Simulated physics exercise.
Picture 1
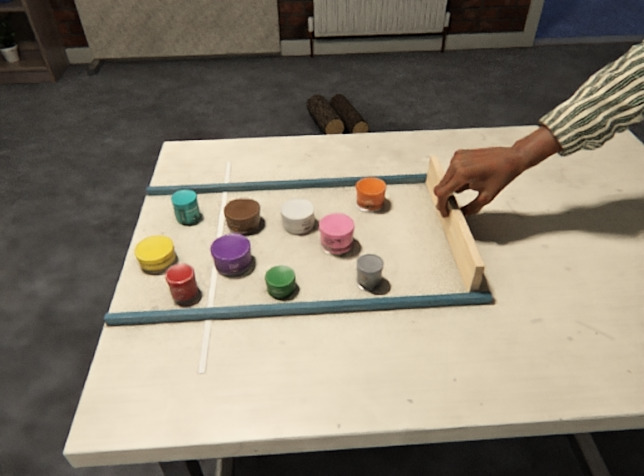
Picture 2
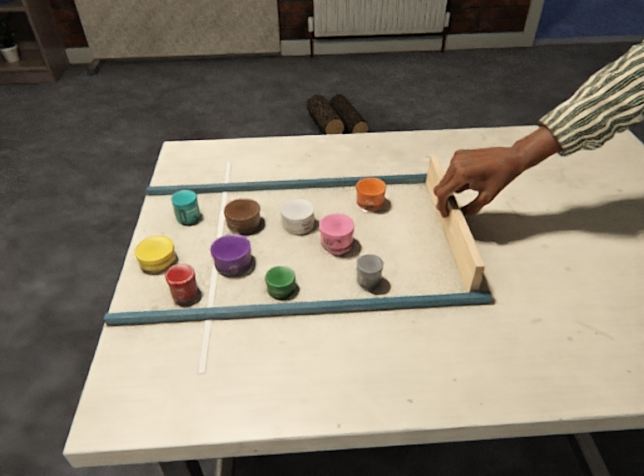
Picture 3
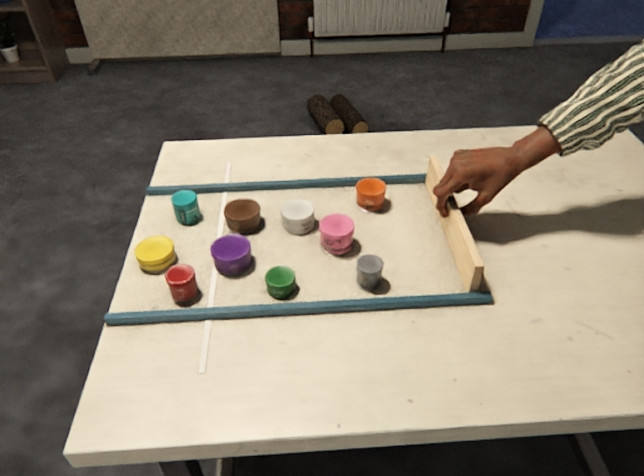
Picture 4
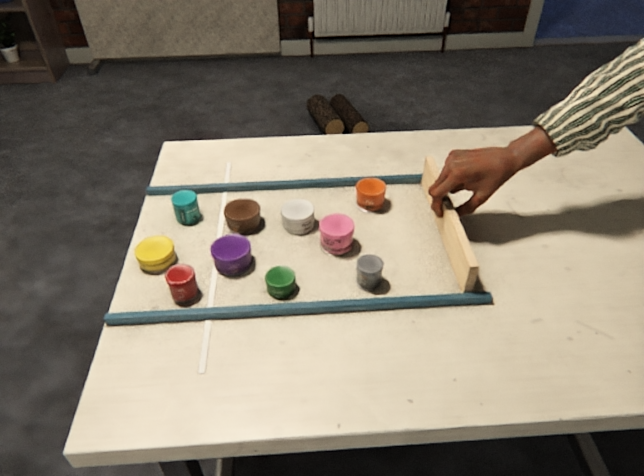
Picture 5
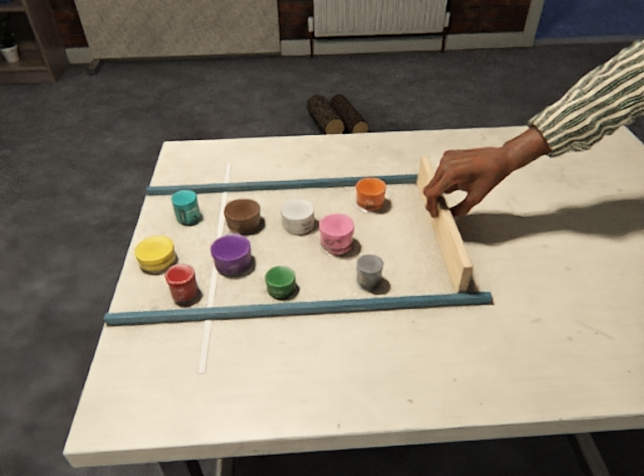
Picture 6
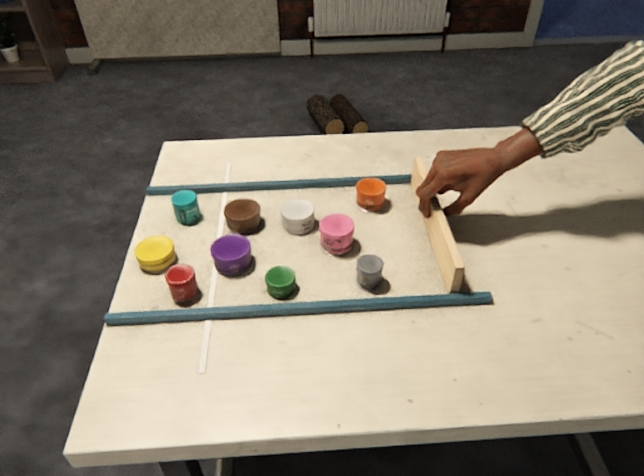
A wooden board, held by a hand in a striped sleeve, stayed still at first, then slid slightly left between two blue rails, while the ten colourful little pots scattered across the table did not move.
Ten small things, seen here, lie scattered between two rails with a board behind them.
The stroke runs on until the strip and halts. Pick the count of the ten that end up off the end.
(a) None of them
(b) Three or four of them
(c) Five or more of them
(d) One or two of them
a.
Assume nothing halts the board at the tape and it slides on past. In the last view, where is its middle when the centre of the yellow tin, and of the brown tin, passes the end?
With the yellow tin it sits around (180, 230), with the brown tin around (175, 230).
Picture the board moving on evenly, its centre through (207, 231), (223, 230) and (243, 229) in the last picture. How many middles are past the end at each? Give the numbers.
The numbers are 0, 0 and 0.
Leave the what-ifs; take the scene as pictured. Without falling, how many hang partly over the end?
In total, 0 of them.
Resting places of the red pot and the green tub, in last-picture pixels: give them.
Around (143, 285), then around (168, 298).
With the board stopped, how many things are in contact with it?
The count comes out at 4.
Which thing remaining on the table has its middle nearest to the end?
Turquoise tub.
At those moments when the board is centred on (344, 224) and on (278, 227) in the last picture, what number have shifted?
By then 3, and 7.
Early on, none off yet; yellow tin at rest near (156, 254); turquoise tub at rest near (186, 207); red pot at rest near (183, 283).
Finally, the number that fall off is zero.
